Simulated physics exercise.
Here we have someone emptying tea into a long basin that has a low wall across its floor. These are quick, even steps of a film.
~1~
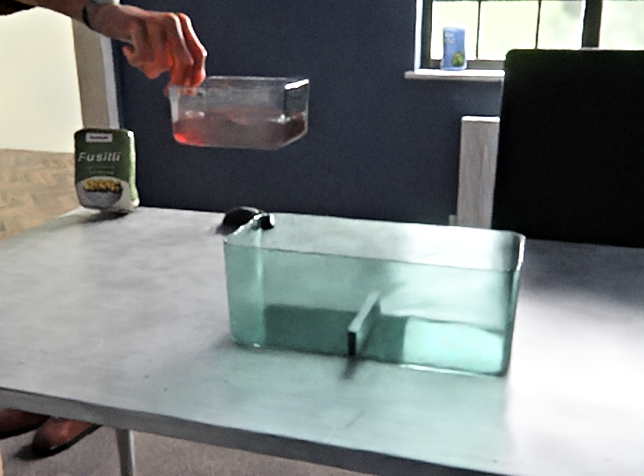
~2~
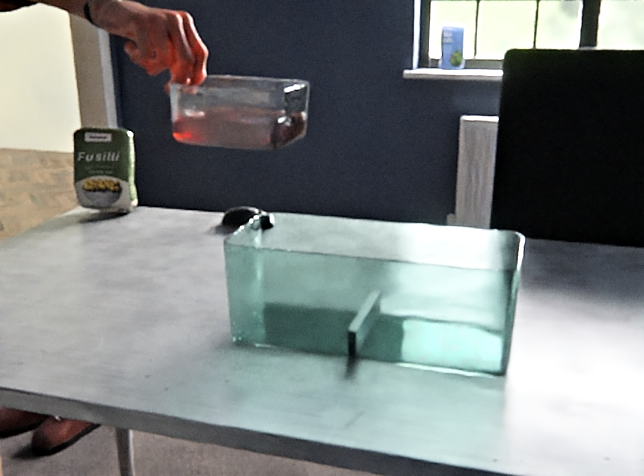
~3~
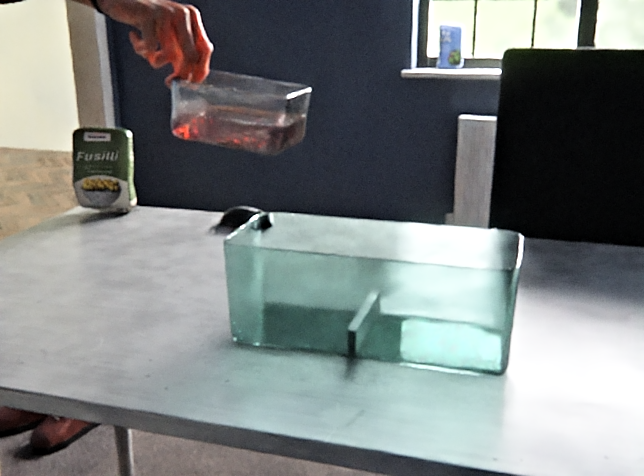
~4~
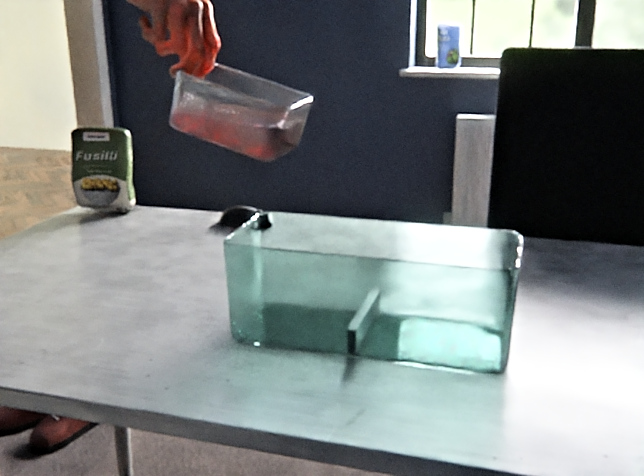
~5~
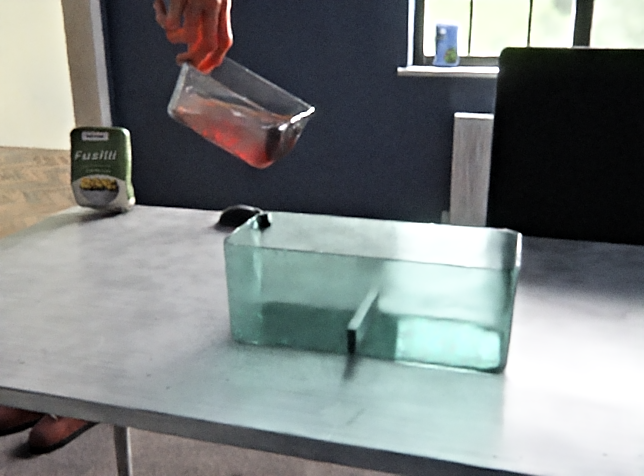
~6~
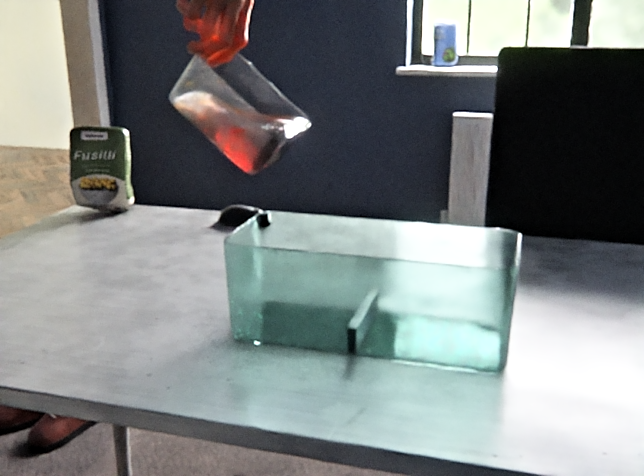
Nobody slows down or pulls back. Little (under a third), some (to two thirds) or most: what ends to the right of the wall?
In the end under a third is right of the wall.
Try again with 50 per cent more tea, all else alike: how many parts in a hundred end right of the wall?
About 15 per cent.
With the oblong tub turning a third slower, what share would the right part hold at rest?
Near 10 %.
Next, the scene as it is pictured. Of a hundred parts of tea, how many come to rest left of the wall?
Near 90 %.
A moment on, the oblong tub is tipped on its side and 23 per cent is still to pour, 44 is left of the wall and 0 right of it.
Next, the oblong tub is tipped right over and 8 per cent is still to pour, 77 is left of the wall and 4 right of it.
Then the oblong tub is tipped right over and 0 per cent is still to pour, 87 is left of the wall and 9 right of it.
Later the oblong tub is tipped right over and 0 per cent is still to pour, 88 is left of the wall and 10 right of it.
In the end 88 per cent lies left of the wall, 10 right of it and 2 outside.
